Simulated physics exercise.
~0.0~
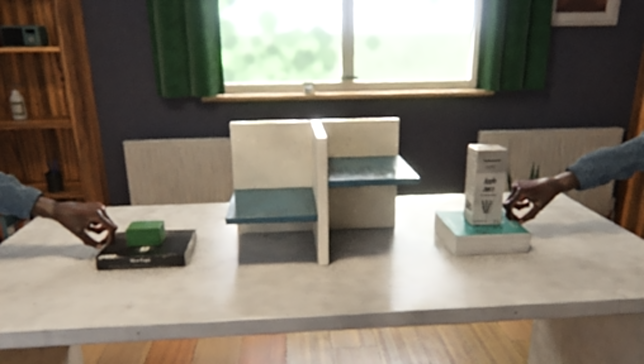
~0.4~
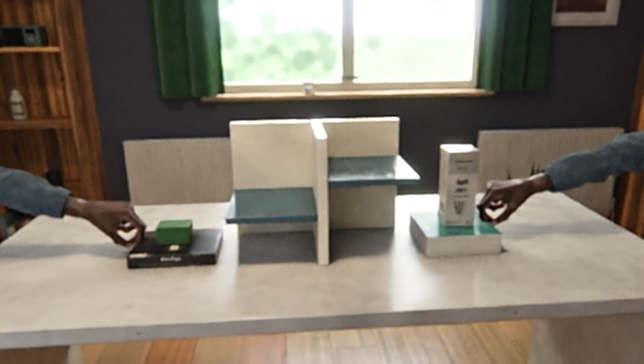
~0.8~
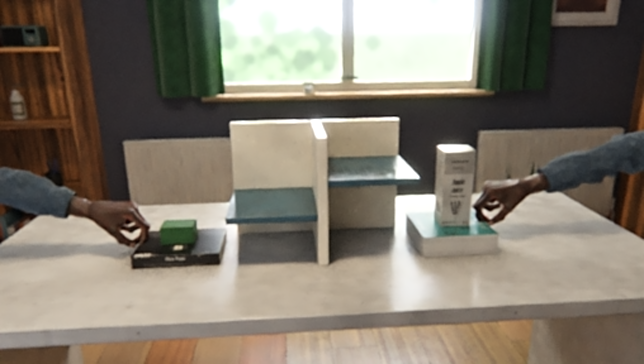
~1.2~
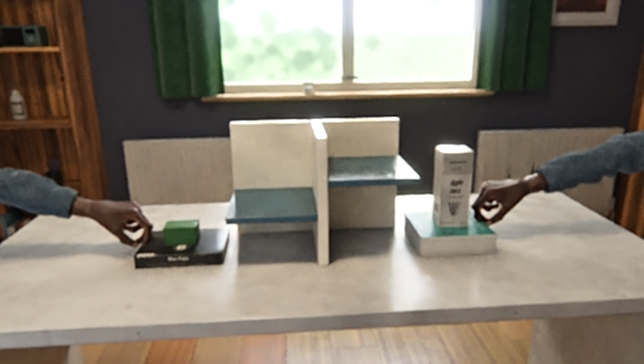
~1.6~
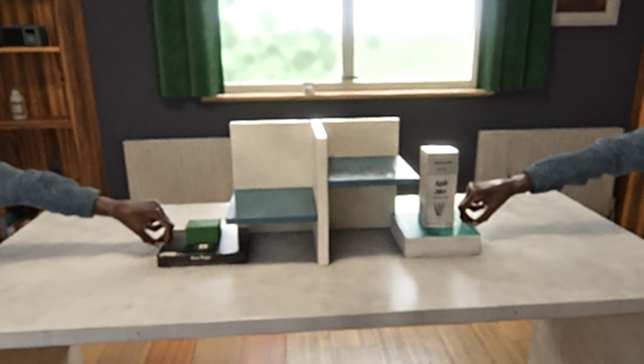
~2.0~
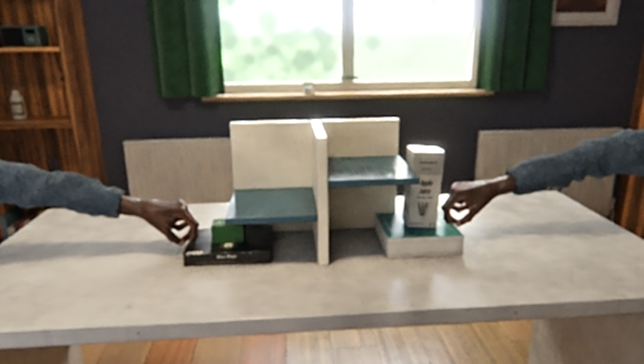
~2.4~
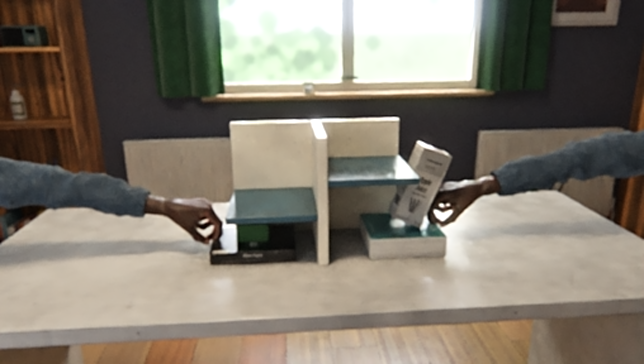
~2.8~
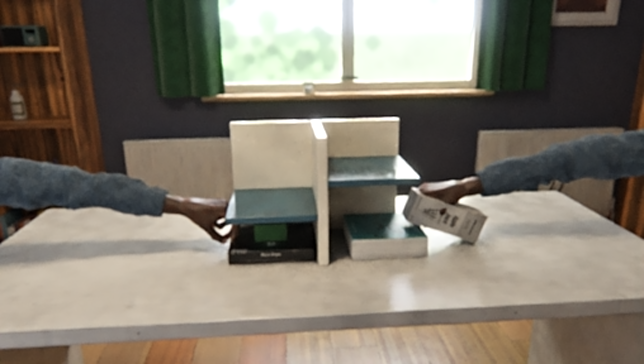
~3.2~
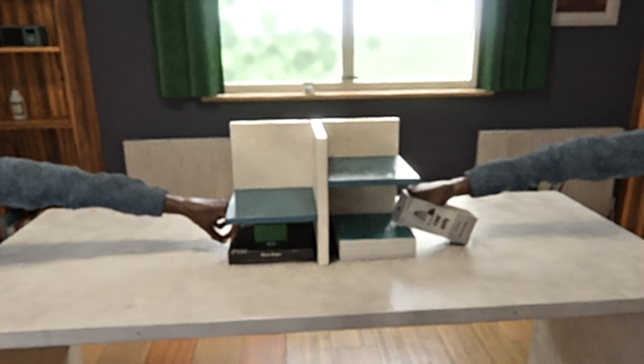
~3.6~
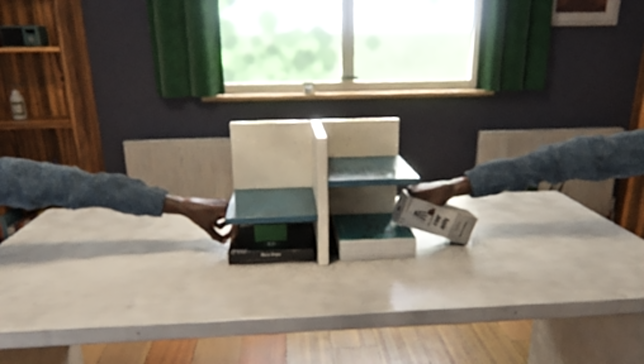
In a room with green curtains and a bright window, a pale table is seen from the front by a still camera, with a white divider holding two blue-green shelves at its centre. On the left, a hand pushes a black packet carrying a green block, while on the right another hand pushes a turquoise-topped book carrying an upright white carton. Both loads slide inward. The green block passes beneath the lower left shelf, but the taller carton hits the right shelf's edge and tips back. Finally, the block rests under its shelf, and the carton lies tilted on its side against the hand, outside the opening, with the book underneath the shelf.
